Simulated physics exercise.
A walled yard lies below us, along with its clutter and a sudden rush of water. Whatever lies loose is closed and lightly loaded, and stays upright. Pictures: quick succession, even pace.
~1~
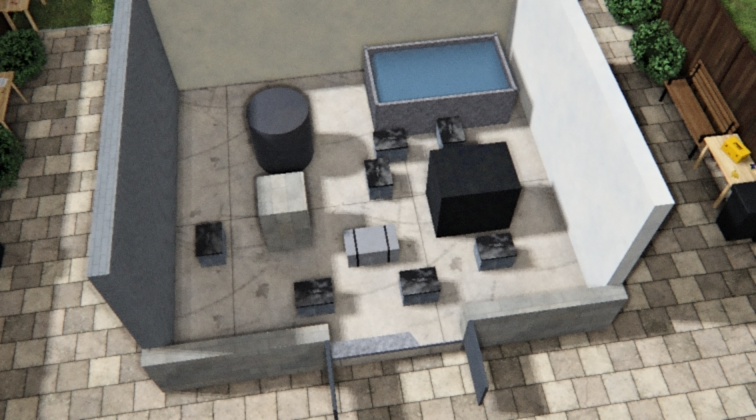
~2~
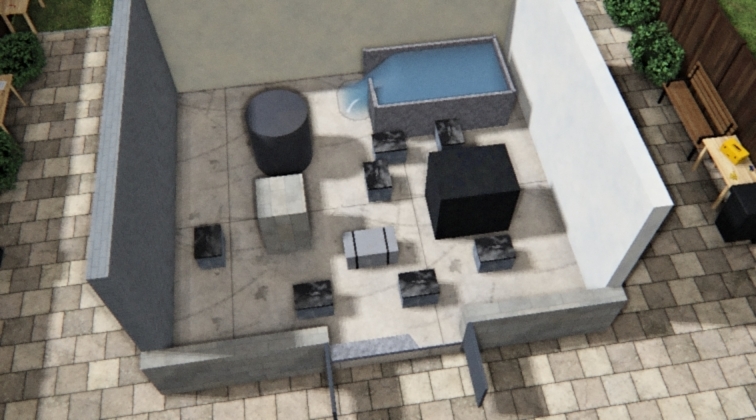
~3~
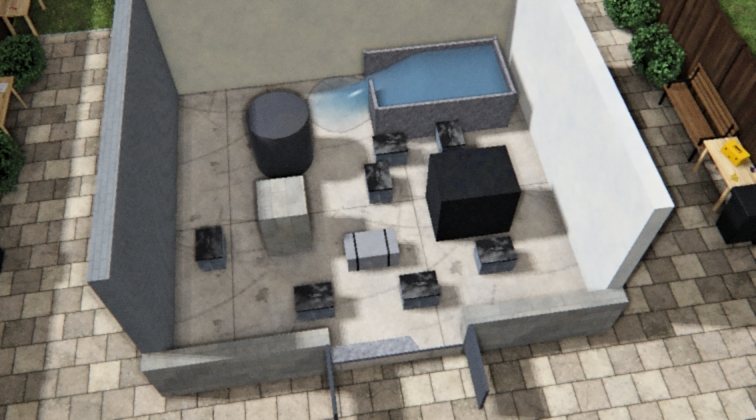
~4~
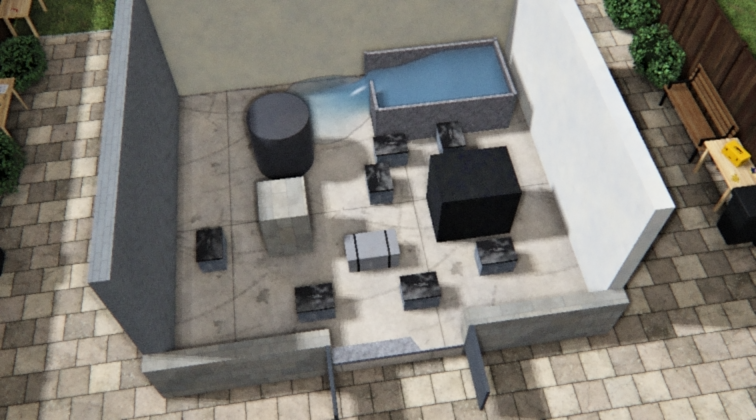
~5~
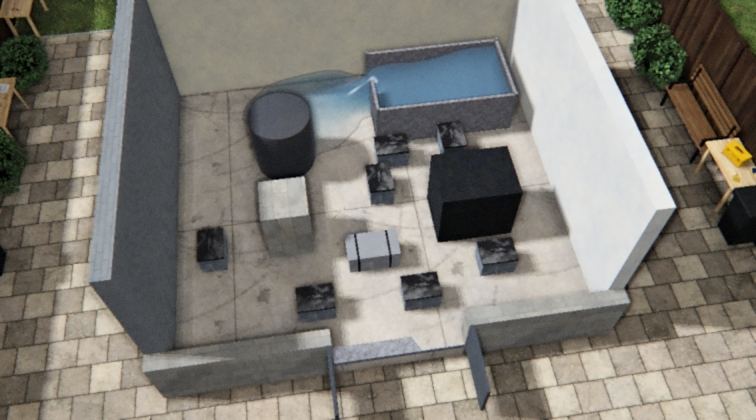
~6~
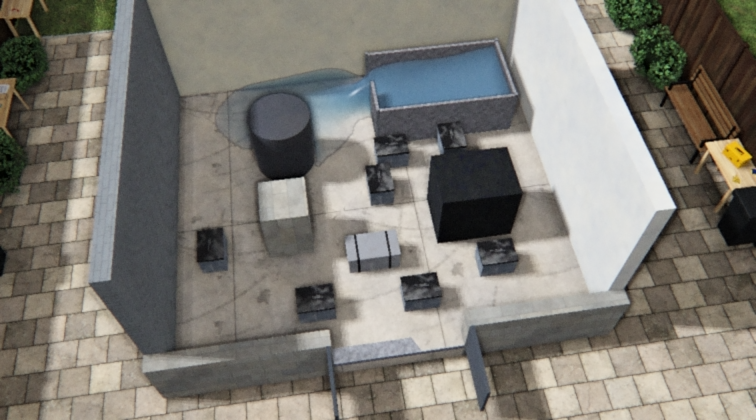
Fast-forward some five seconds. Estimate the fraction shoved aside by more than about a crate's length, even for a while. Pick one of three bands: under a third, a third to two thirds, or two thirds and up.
Under a third.
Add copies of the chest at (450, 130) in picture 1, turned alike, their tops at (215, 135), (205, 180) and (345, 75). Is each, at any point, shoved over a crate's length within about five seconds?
First driven off, second driven off, third driven off.
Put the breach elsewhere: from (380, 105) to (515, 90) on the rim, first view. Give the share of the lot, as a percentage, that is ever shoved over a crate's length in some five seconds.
That should be close to 100 percent.
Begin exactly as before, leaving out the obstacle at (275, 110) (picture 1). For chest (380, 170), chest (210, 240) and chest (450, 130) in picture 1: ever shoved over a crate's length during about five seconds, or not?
Here's how it goes one after another: Remained close, traveled a good way and remained close.
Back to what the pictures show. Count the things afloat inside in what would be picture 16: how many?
Number: 0.
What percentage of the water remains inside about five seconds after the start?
Roughly 100 percent.
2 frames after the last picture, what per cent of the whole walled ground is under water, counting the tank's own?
I'd estimate around 25 percent.
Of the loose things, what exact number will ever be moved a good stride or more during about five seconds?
1 in total.
A moment on, 0 of 8 are well off their spots; 0 afloat.
Next, 0 of 8 are well off their spots; 0 afloat.
Later, 1 of 8 are well off their spots; 0 afloat.
In the end, 1 of 8 are well off their spots, and 1 have been at some point; 1 afloat.
